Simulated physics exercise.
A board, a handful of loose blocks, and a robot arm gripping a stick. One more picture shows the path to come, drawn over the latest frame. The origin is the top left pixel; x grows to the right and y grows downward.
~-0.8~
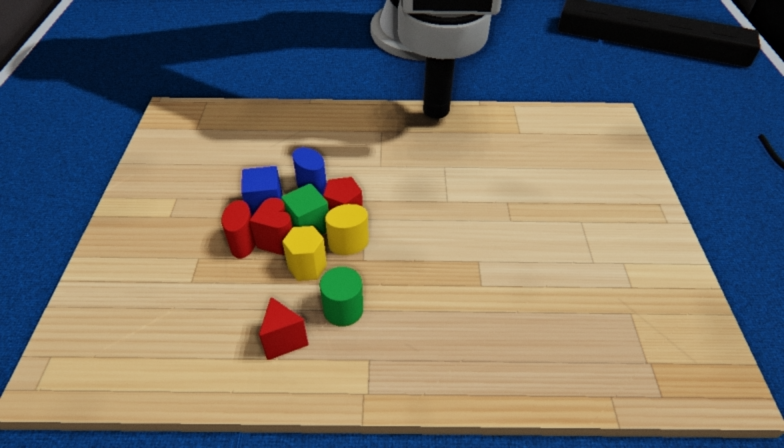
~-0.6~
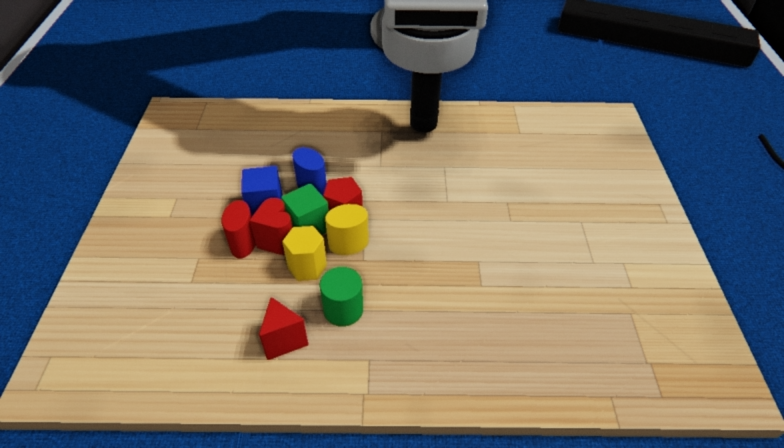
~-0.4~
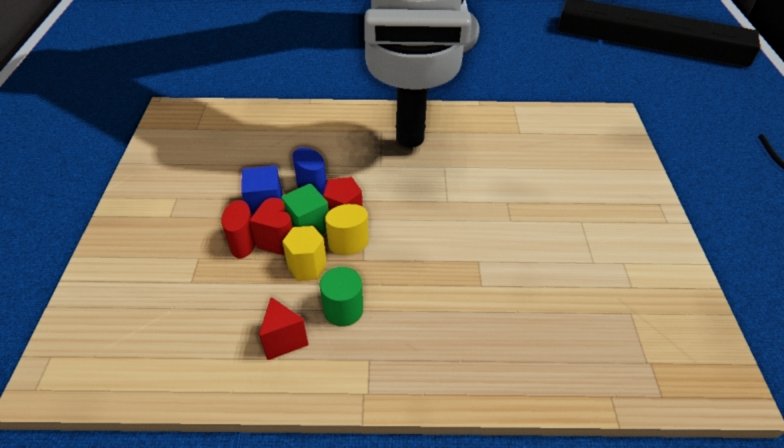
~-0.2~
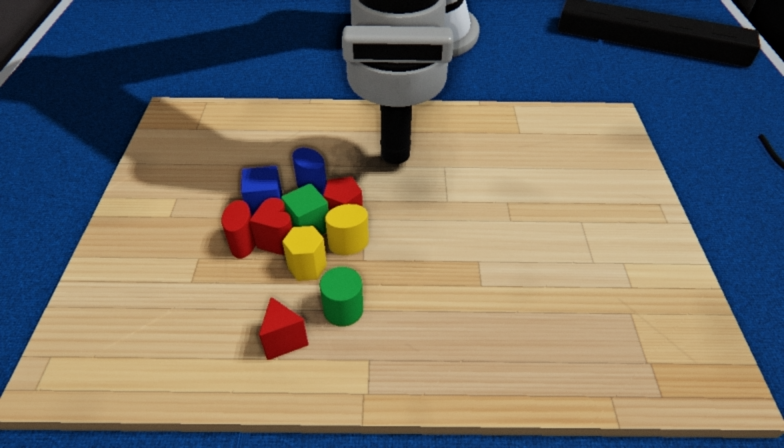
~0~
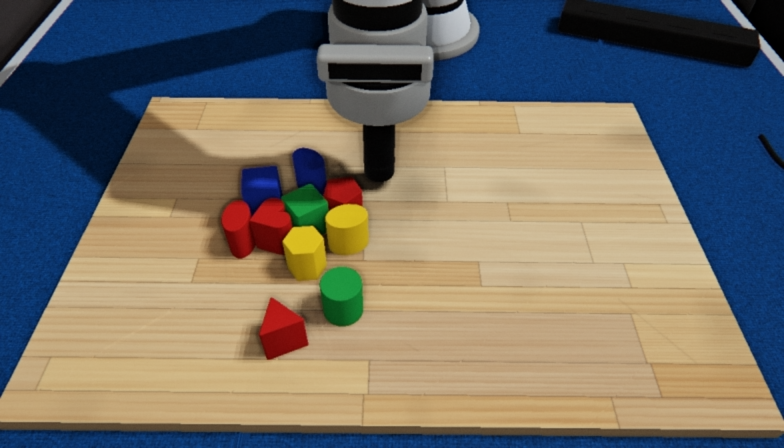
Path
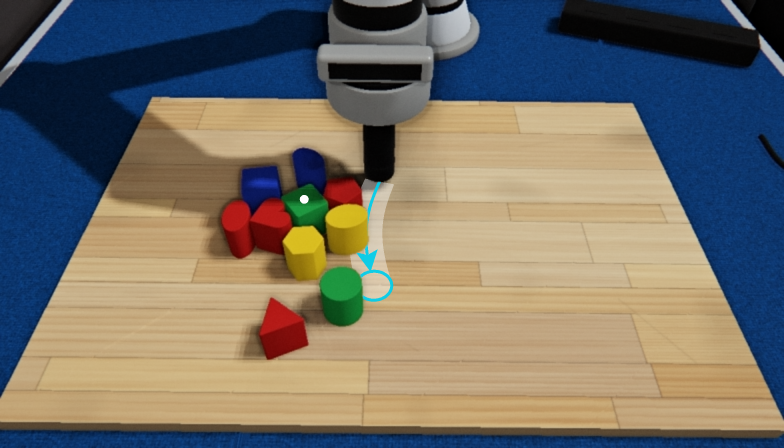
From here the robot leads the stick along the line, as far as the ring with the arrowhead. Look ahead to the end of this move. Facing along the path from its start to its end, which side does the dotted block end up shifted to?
Its sideways move is to the right.
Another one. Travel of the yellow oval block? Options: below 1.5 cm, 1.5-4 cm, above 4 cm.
The largest band: Over 4 cm.
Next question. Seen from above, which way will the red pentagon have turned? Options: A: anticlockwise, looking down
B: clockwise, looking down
The answer is B.
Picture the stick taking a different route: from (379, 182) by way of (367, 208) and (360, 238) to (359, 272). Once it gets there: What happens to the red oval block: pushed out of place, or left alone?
It is carried off its spot.
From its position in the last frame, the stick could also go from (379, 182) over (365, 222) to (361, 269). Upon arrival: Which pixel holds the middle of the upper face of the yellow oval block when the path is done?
I predict (329, 259).
Drawn move, from (379, 182) via (366, 229), ending at (374, 285); the dot is on the green four-sided block.
What follows on the original path. One third of the way, stick at (368, 204); green four-sided block at (297, 201); red pentagon at (336, 195); yellow oval block at (346, 219).
Two thirds of the way, stick at (366, 240); green four-sided block at (291, 202); red pentagon at (331, 199), turned 30° clockwise; yellow oval block at (337, 240).
At the end, stick at (374, 277); green four-sided block at (291, 202); green circular block at (339, 286); red pentagon at (331, 199), turned 30° clockwise; yellow oval block at (333, 254), turned 55° clockwise.
